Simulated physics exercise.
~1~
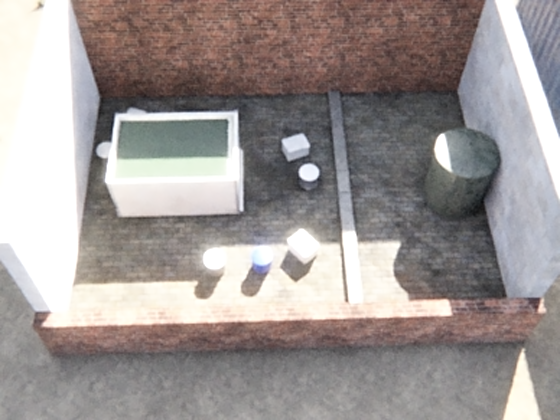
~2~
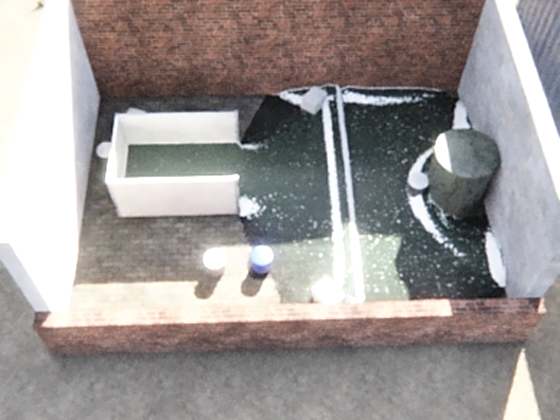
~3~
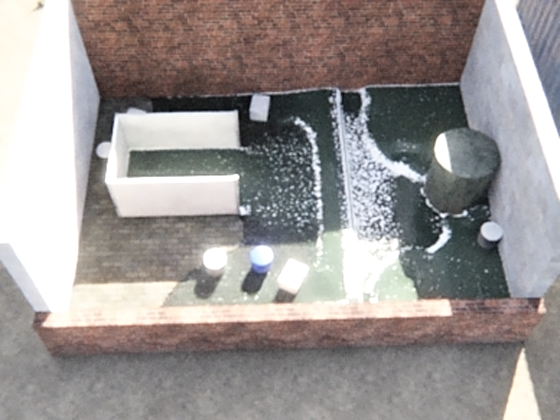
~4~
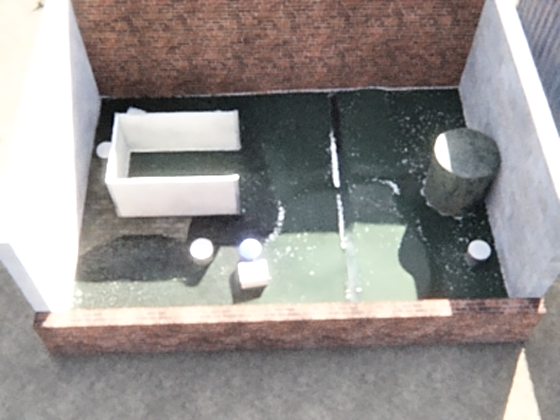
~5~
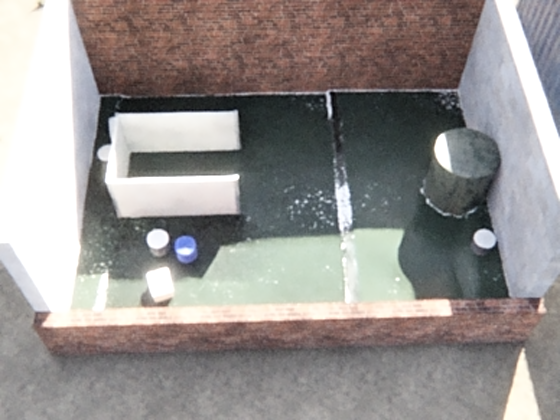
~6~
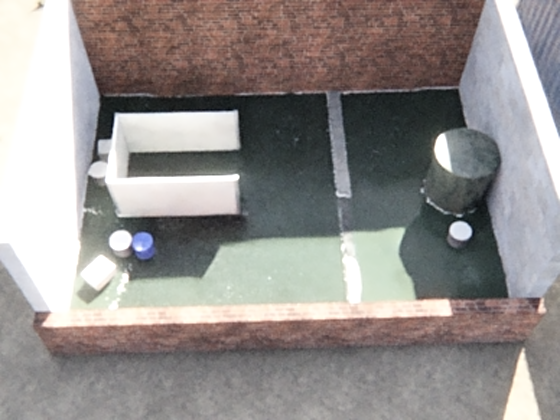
Water bursting from a white tank and flooding a walled yard, carrying a blue pail and other small containers toward the left wall.
